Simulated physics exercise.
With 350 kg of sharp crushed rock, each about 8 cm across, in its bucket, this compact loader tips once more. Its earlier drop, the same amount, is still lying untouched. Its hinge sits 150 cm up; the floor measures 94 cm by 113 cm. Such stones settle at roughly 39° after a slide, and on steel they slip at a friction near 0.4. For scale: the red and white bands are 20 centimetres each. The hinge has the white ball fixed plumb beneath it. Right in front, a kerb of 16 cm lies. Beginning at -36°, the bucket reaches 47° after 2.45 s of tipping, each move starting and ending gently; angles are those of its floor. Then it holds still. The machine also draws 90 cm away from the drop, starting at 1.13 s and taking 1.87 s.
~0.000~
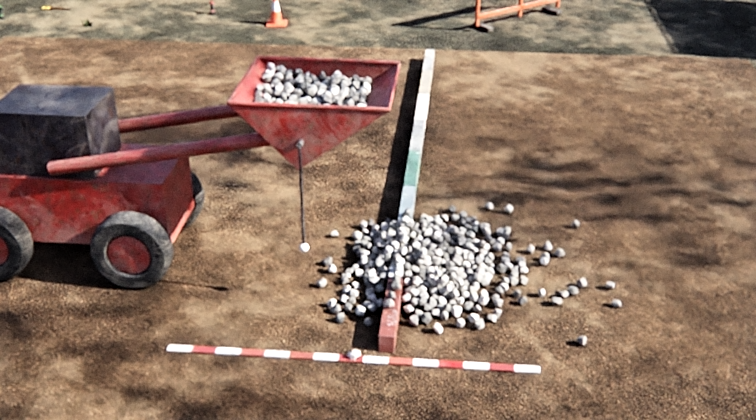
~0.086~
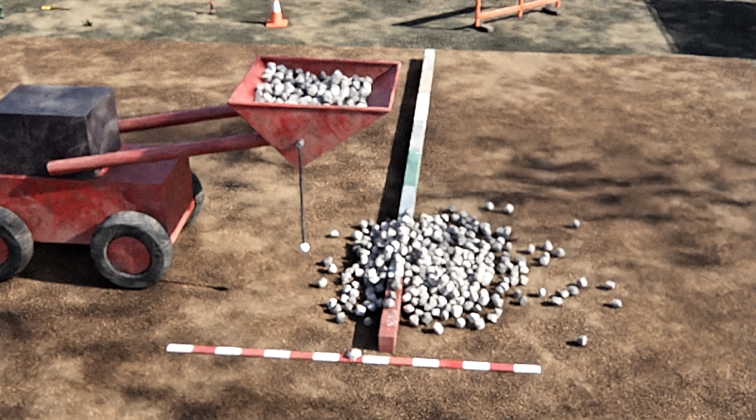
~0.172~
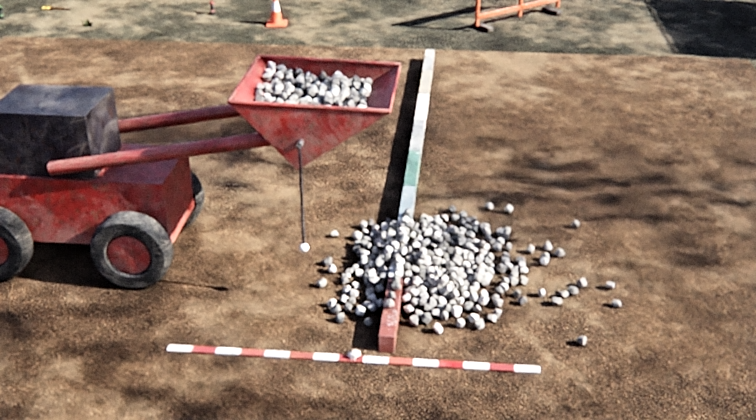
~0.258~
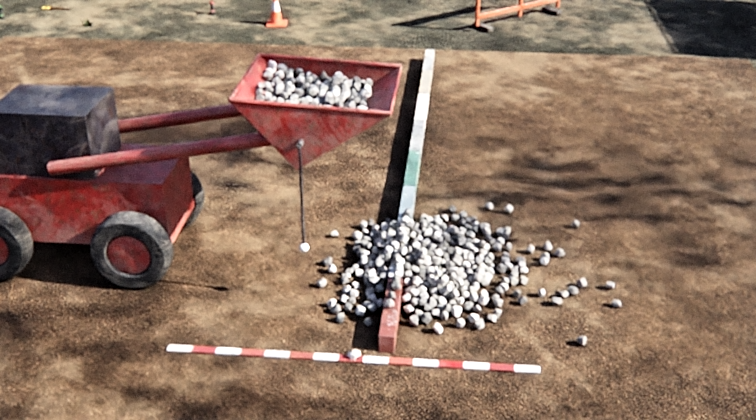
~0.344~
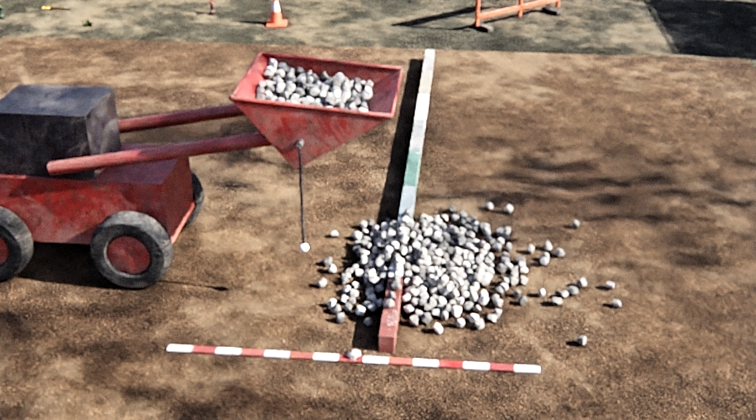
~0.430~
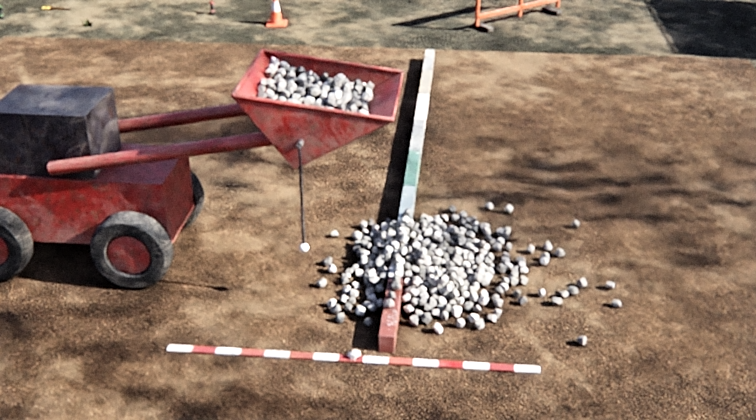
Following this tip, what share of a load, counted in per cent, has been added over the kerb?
0 per cent, roughly.
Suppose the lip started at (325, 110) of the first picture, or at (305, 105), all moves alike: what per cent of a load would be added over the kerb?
Around 0 percent, then around 0 percent.
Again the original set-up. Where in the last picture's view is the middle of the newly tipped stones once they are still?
Centre at roughly (336, 255).
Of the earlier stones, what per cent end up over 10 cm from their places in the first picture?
I'd put it at about 0 per cent.
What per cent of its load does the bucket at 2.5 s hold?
About 0 per cent is held.
After 1.8 s the floor is at 34°; in per cent of one load, 89 in the bucket, 39 on this side of the kerb, 72 over the kerb; the foremost stones are at (582, 282).
After 2.5 s the floor is at 47°; in per cent of one load, 0 in the bucket, 128 on this side of the kerb, 72 over the kerb; the foremost stones are at (582, 282).
After 3.5 s the floor is at 47°; in per cent of one load, 0 in the bucket, 128 on this side of the kerb, 72 over the kerb; the foremost stones are at (582, 282).
After 6.2 s the floor is at 47°; in per cent of one load, 0 in the bucket, 128 on this side of the kerb, 72 over the kerb; the foremost stones are at (582, 282). Net gain over the kerb, 0.
